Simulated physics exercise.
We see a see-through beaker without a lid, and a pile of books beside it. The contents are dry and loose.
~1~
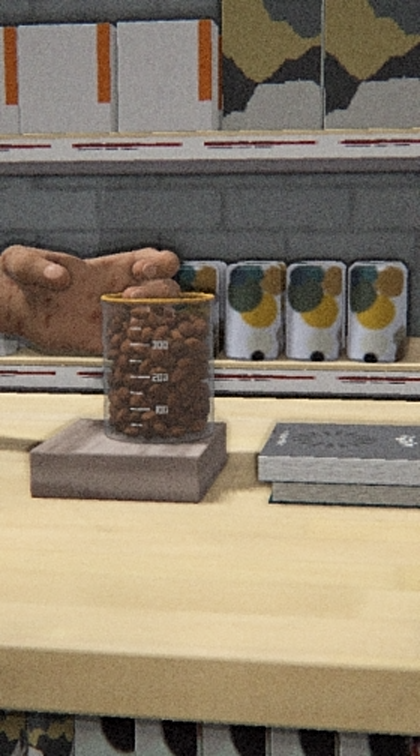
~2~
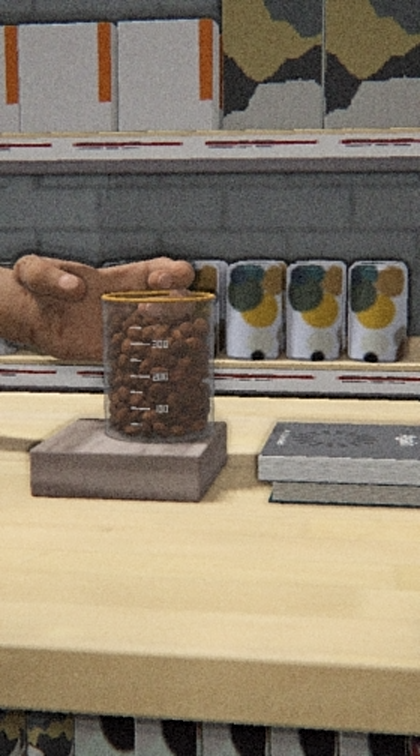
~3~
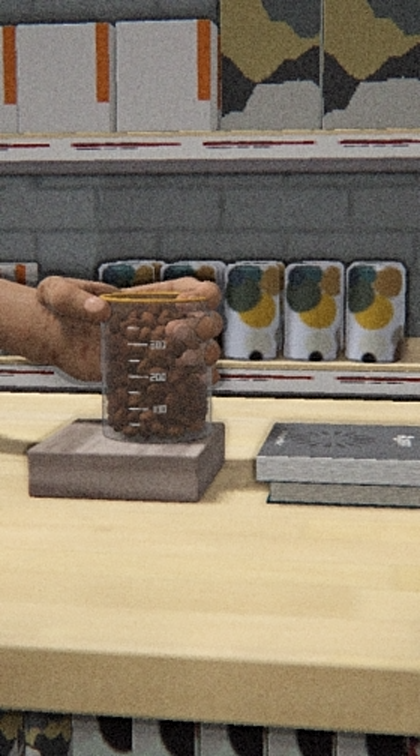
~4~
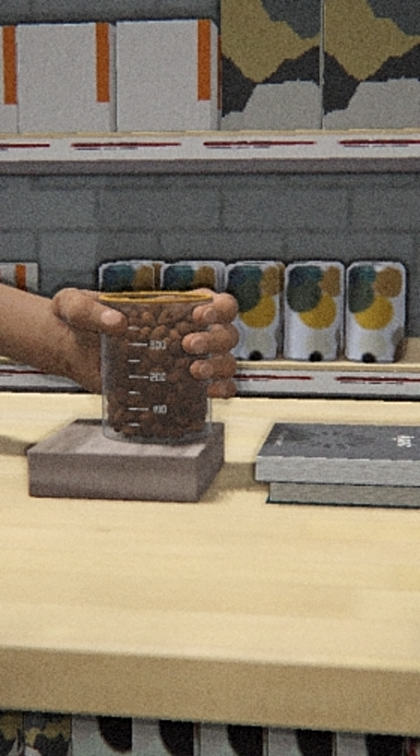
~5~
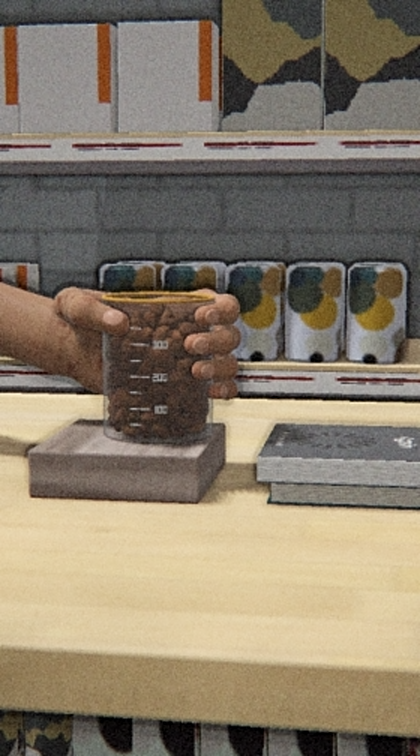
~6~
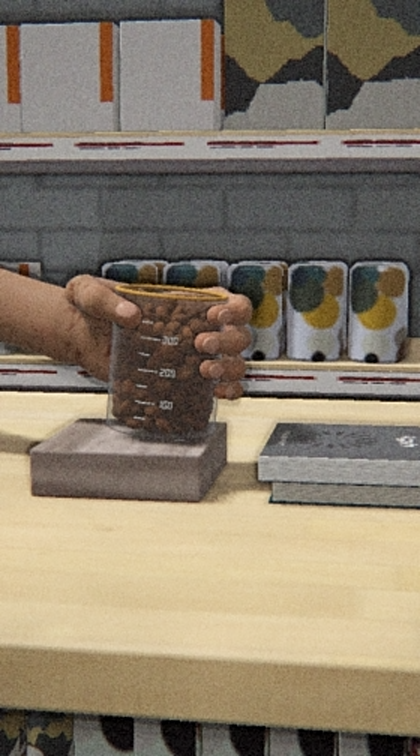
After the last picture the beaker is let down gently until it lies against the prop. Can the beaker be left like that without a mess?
In the end the load runs out, at least in part.
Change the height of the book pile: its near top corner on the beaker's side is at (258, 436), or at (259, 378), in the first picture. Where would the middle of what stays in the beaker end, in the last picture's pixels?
One: (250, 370). Two: (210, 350).
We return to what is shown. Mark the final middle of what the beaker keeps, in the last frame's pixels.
Near (273, 392).
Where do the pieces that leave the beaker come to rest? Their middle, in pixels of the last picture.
Near (388, 435).
Then, 0.42 s on from there, the beaker leans 27°; everything is still inside.
Then, 0.96 s on from there, the beaker leans 55°; everything is still inside.
Then, 1.53 s on from there, the beaker leans 85°; a stray few of the bits of dog kibble out of it.
In the end, the beaker rests on the book pile at 89°; a small part of the bits of dog kibble out of it.
